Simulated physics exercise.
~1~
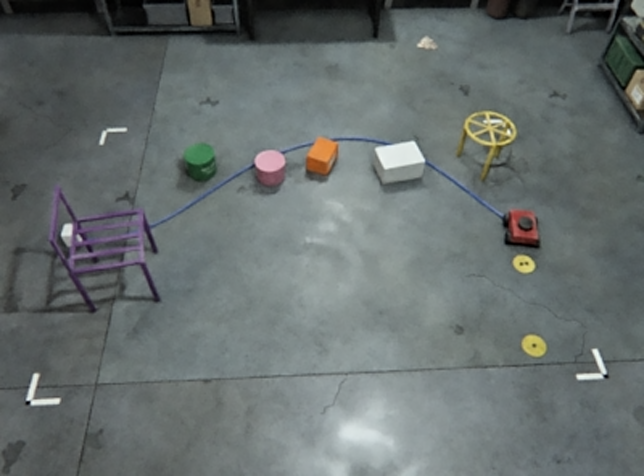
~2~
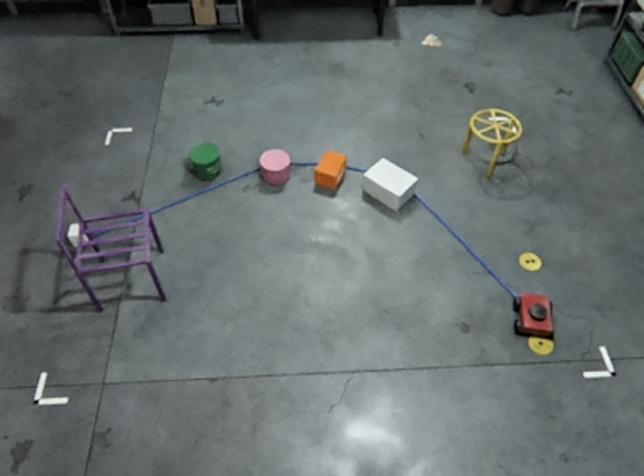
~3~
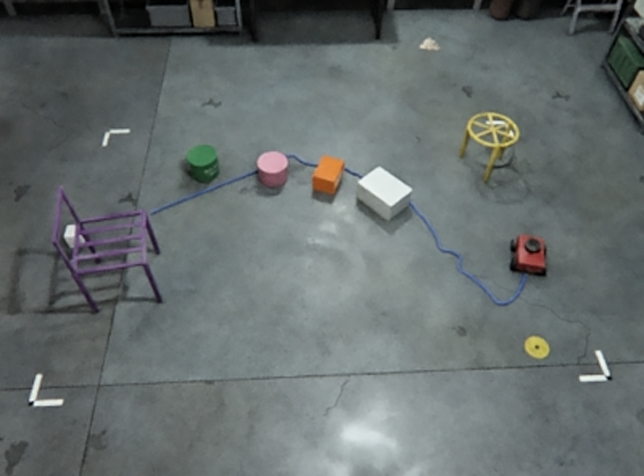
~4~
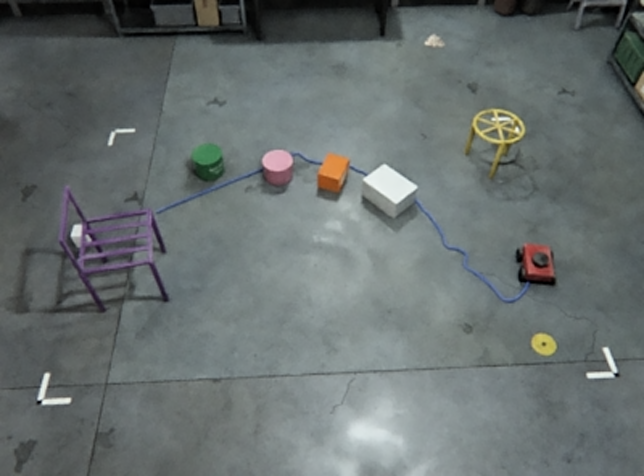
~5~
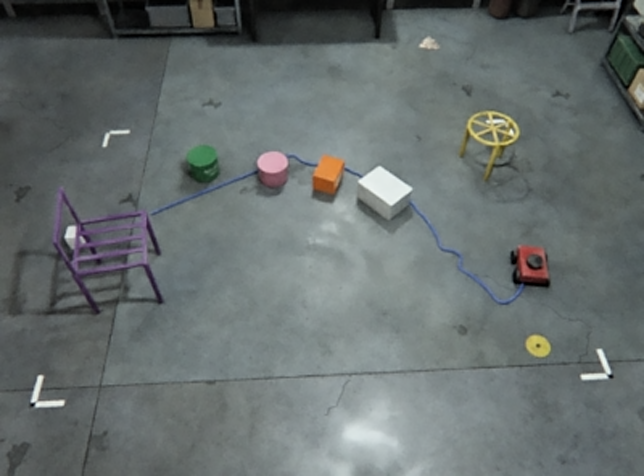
A small red cart trails a blue lead across a grey workshop floor, seen from high above by a slightly swaying view. The lead runs from a purple chair at left past a green bucket, a pink bin, an orange carton and a white crate, with a yellow stool at upper right and yellow marks near the cart. The cart moves down to the lower mark, and the lead tightens, dragging the crate and carton slightly downward. The cart then moves back up as the lead falls into slack, wavy curves. It ends turned sideways near the upper mark's place, the plug out.
